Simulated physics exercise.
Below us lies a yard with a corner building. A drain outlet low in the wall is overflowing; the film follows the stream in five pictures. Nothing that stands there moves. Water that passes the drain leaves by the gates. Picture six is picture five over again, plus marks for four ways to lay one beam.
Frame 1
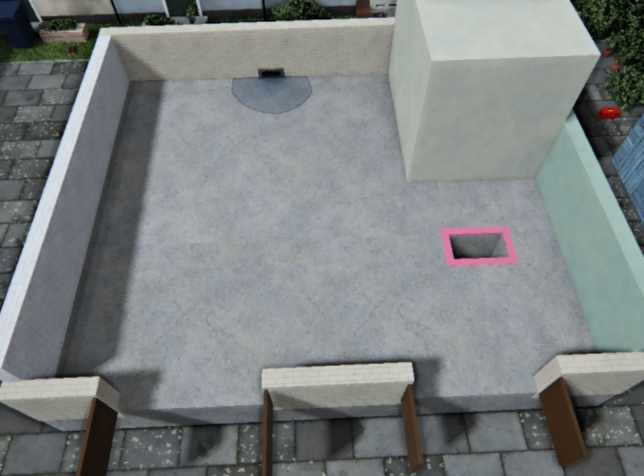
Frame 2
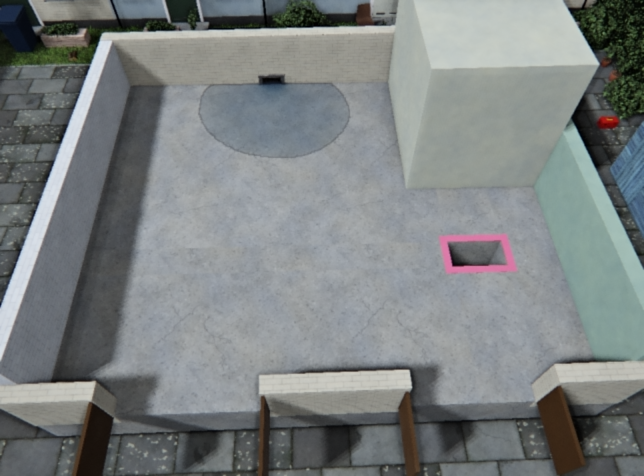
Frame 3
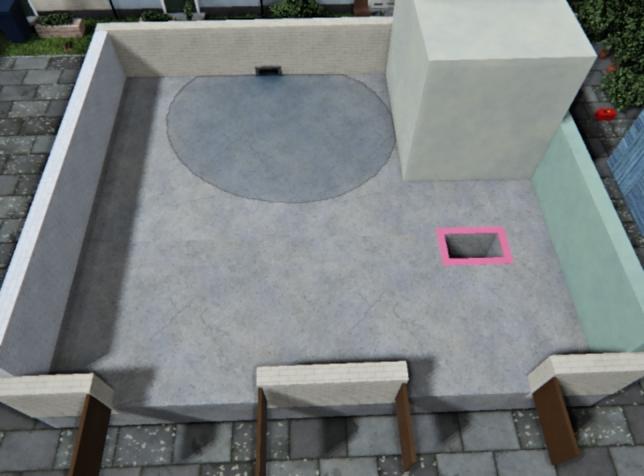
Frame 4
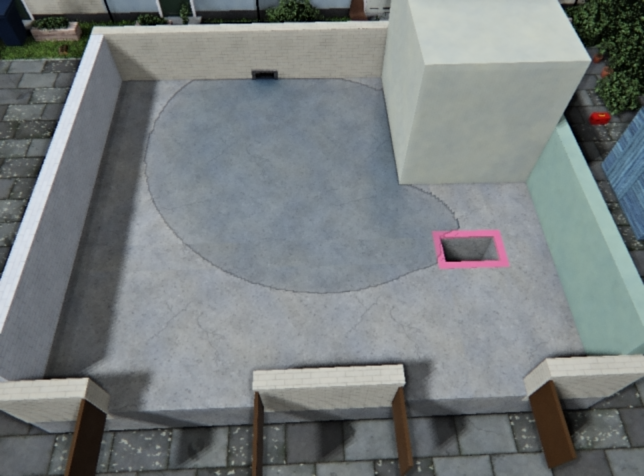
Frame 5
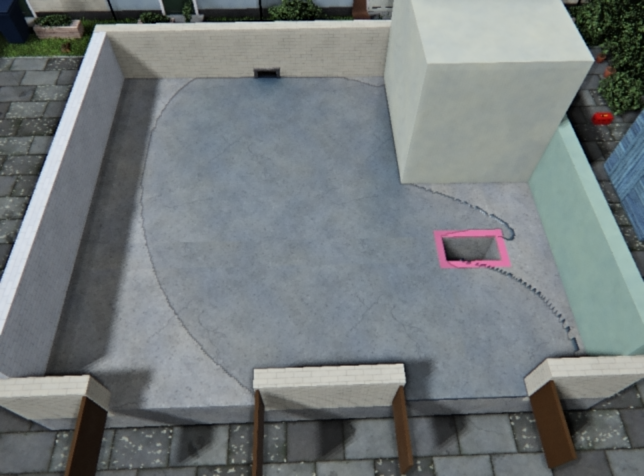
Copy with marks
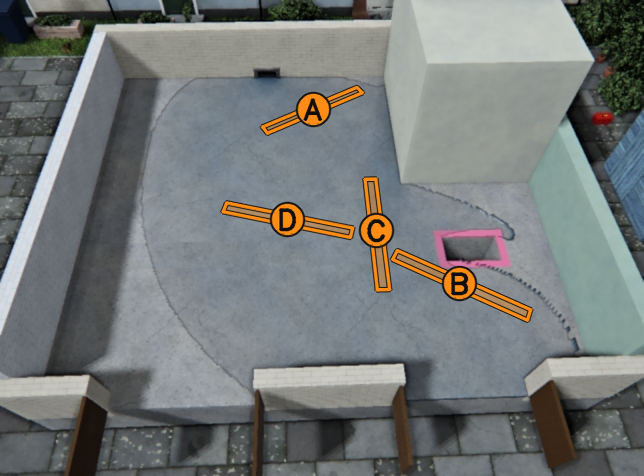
Water spreads from the back wall across the grey yard and reaches around the pink-edged drain.
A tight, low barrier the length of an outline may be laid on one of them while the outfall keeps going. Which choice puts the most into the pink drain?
Go for D.
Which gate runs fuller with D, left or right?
The right gate.
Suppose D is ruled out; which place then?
Place B.
On the marked copy, A from (265, 130) to (359, 90); B from (394, 255) to (529, 314); C from (383, 289) to (370, 179); D from (224, 207) to (351, 232).
For place A, about 9 % of the stream goes into the pink drain, about 91 % out by the gates.
For place B, about 26 % of the stream goes into the pink drain, about 74 % out by the gates.
For place C, about 12 % of the stream goes into the pink drain, about 88 % out by the gates.
For place D, about 38 % of the stream goes into the pink drain, about 62 % out by the gates.
